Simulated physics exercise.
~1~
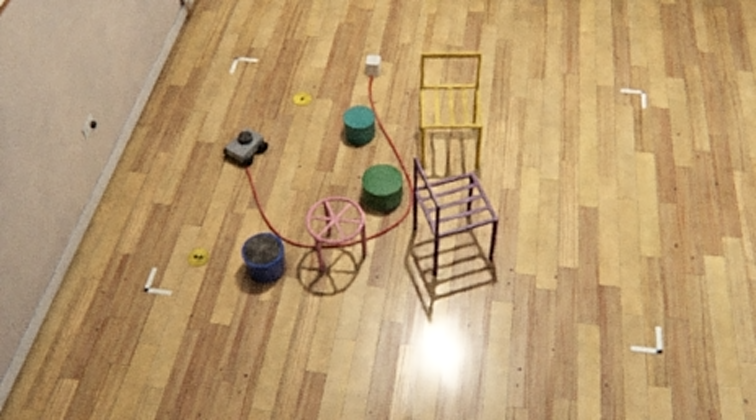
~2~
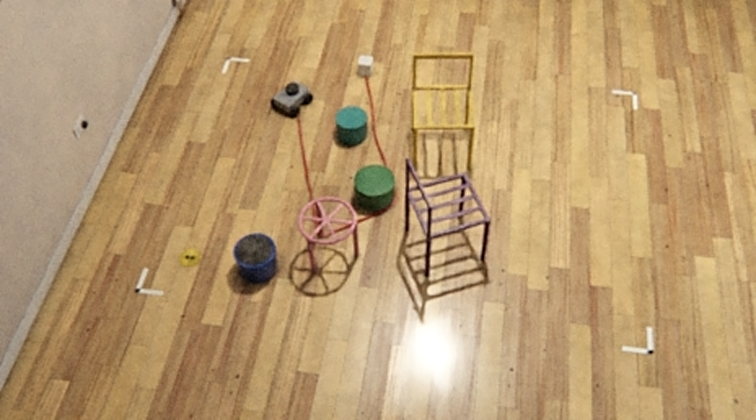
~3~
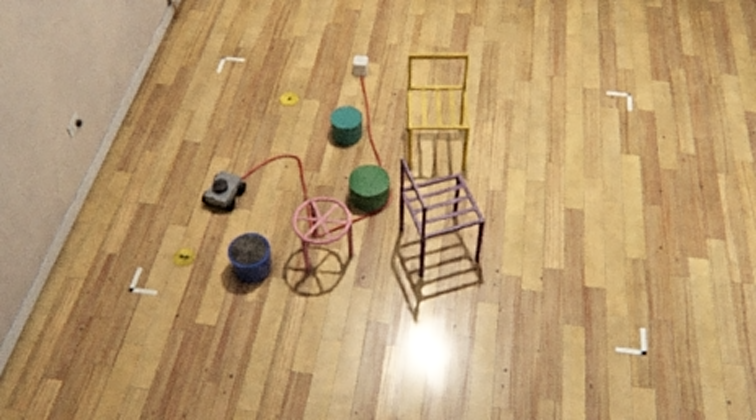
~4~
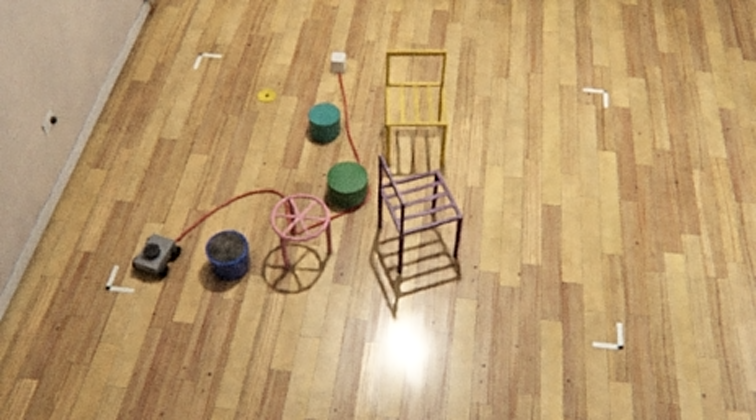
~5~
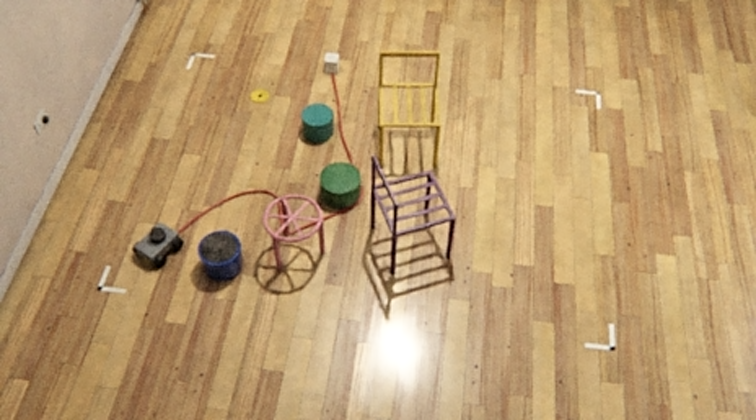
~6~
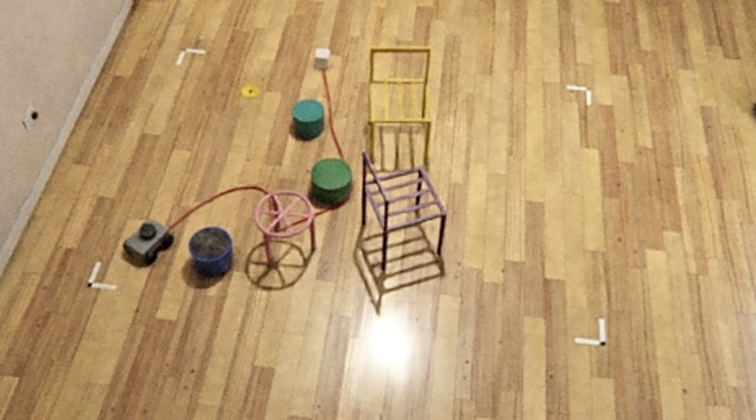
We see a small wheeled cart on a red lead among a pink stool, yellow and purple chairs, and teal, green and blue containers; it moves up and right, then down and left, stopping left of the blue pot, lead still attached to the white block.
